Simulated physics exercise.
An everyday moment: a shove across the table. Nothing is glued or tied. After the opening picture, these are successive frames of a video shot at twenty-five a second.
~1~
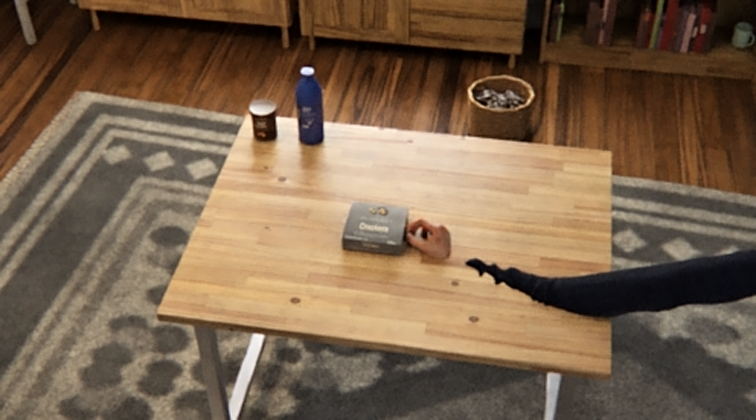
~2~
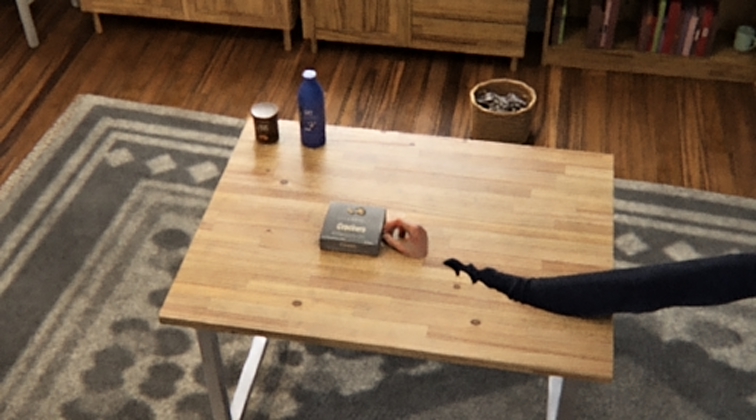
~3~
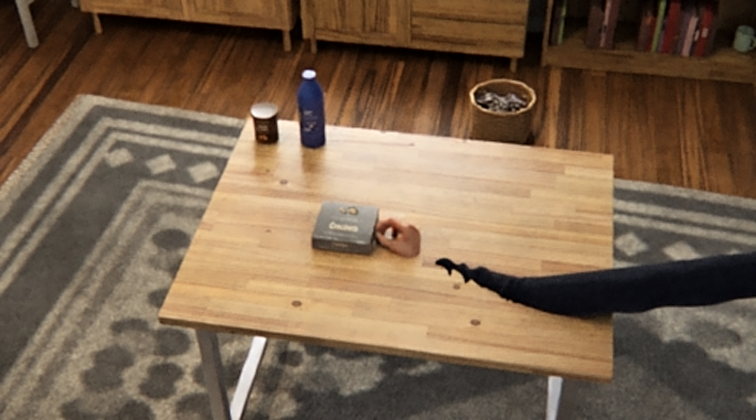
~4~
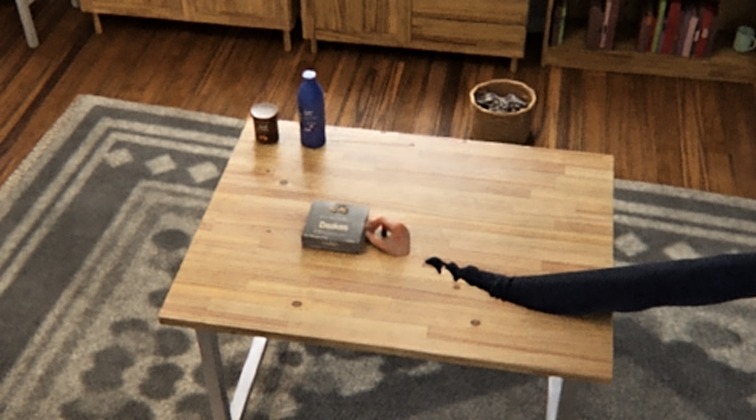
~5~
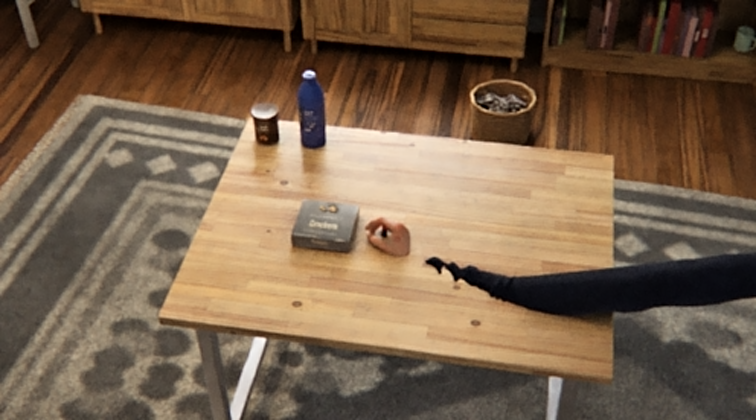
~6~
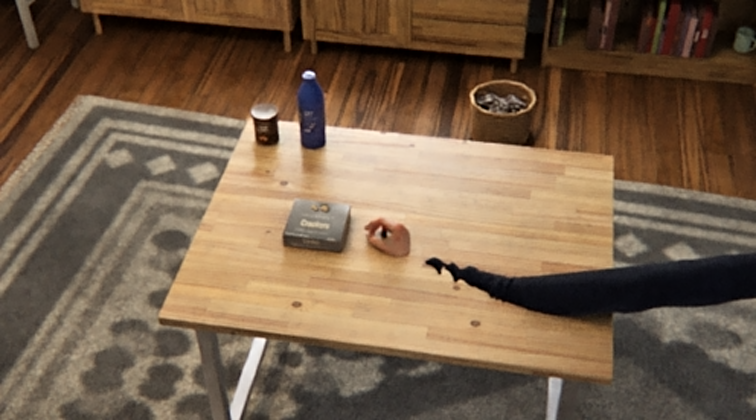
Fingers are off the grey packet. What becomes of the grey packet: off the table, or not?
The grey packet remains on top.
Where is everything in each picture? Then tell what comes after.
The first frame shows under the hand; grey packet (376, 228).
The second frame shows under the hand; grey packet (353, 228).
The third frame shows under the hand; grey packet (346, 228).
The fourth frame shows grey packet (336, 227).
The fifth frame shows grey packet (325, 225) shifted a little.
The sixth frame shows grey packet (317, 225) shifted a little.
Then, 0.10 s on from there, grey packet shifted a little near (307, 224).
Then, 0.30 s on from there, grey packet resting near (305, 225).
In the end, moved from the start, grey packet. At the end, from the last picture's camera, grey packet near (306, 224).
